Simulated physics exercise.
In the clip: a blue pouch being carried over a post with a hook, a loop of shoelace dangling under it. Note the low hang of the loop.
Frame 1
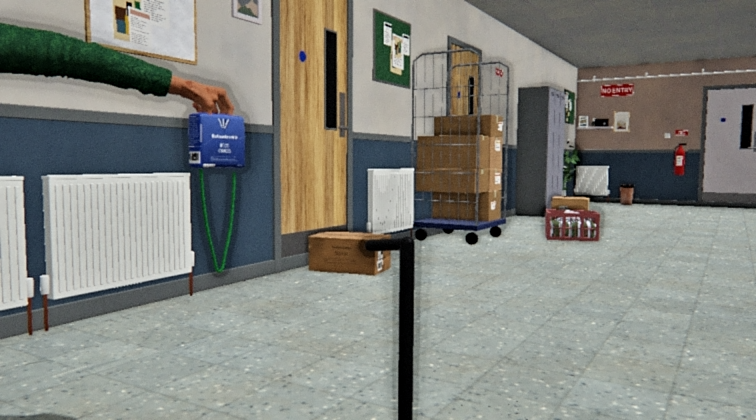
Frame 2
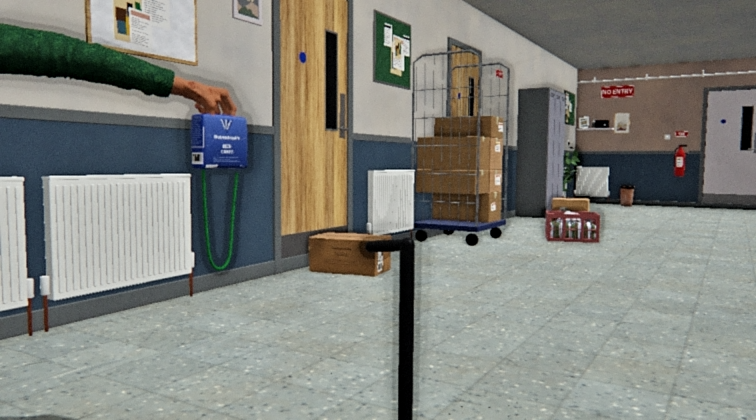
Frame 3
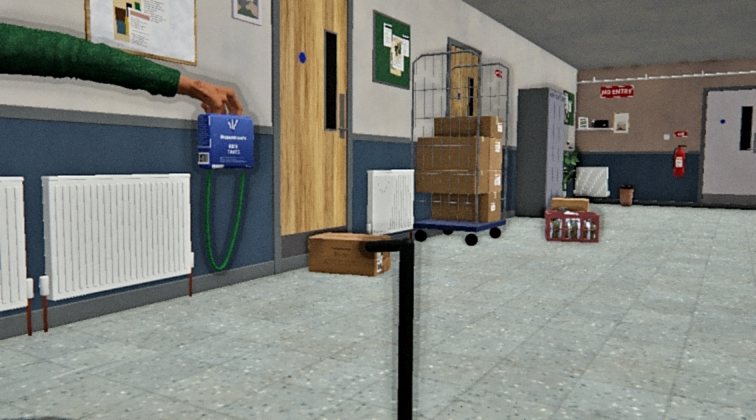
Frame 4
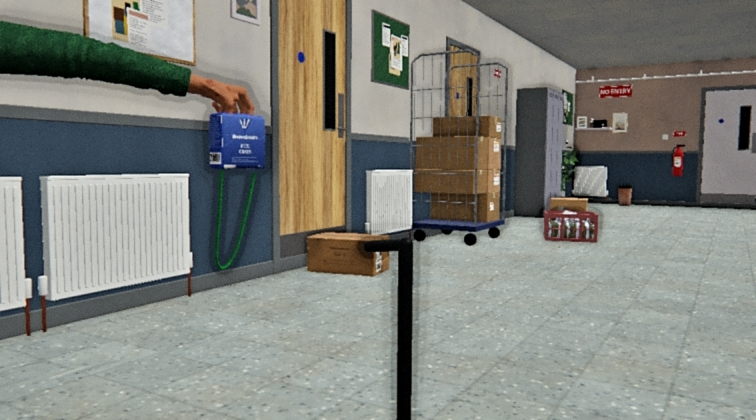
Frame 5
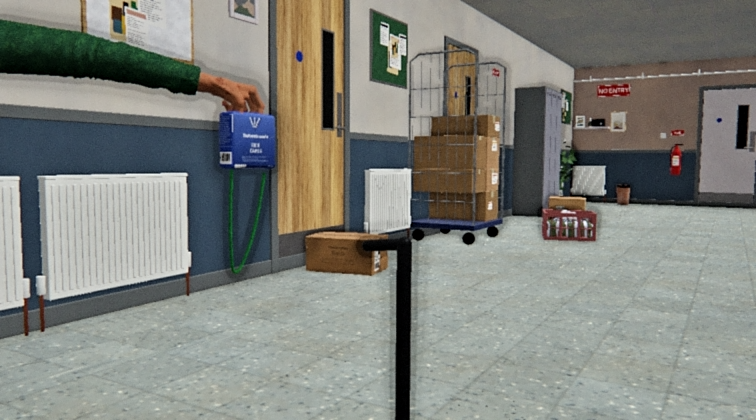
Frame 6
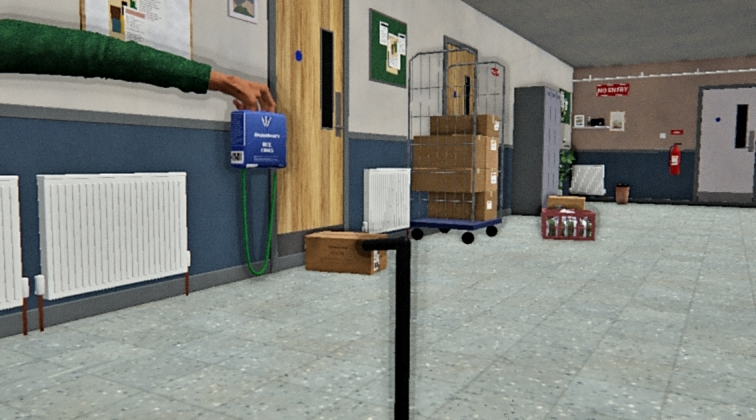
In a corridor, a hand carries a blue pouch with a dangling green loop slowly right.
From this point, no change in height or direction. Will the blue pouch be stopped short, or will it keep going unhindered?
It is yanked back.
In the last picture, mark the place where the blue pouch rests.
You'll find it finishing somewhere near (491, 137).
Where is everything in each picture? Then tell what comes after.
In the first picture, blue pouch (218, 141); hook tip (371, 246).
In the second picture, blue pouch (220, 142); bottom of the loop (220, 269).
In the third picture, blue pouch (227, 142).
In the fourth picture, blue pouch (238, 142); bottom of the loop (223, 268).
In the fifth picture, blue pouch (248, 141).
In the sixth picture, blue pouch (259, 140); bottom of the loop (259, 274); hook tip (367, 245); hook points towards it, loop hangs below the hook.
Then, 0.76 s past the final frame, pouch nearing the post near (345, 139).
Then, 1.44 s past the final frame, pouch over the post near (436, 138).
When it is over, pouch past the post near (491, 137); loop tight round the post, hand stopped. The blue pouch is jerked back by its loop.
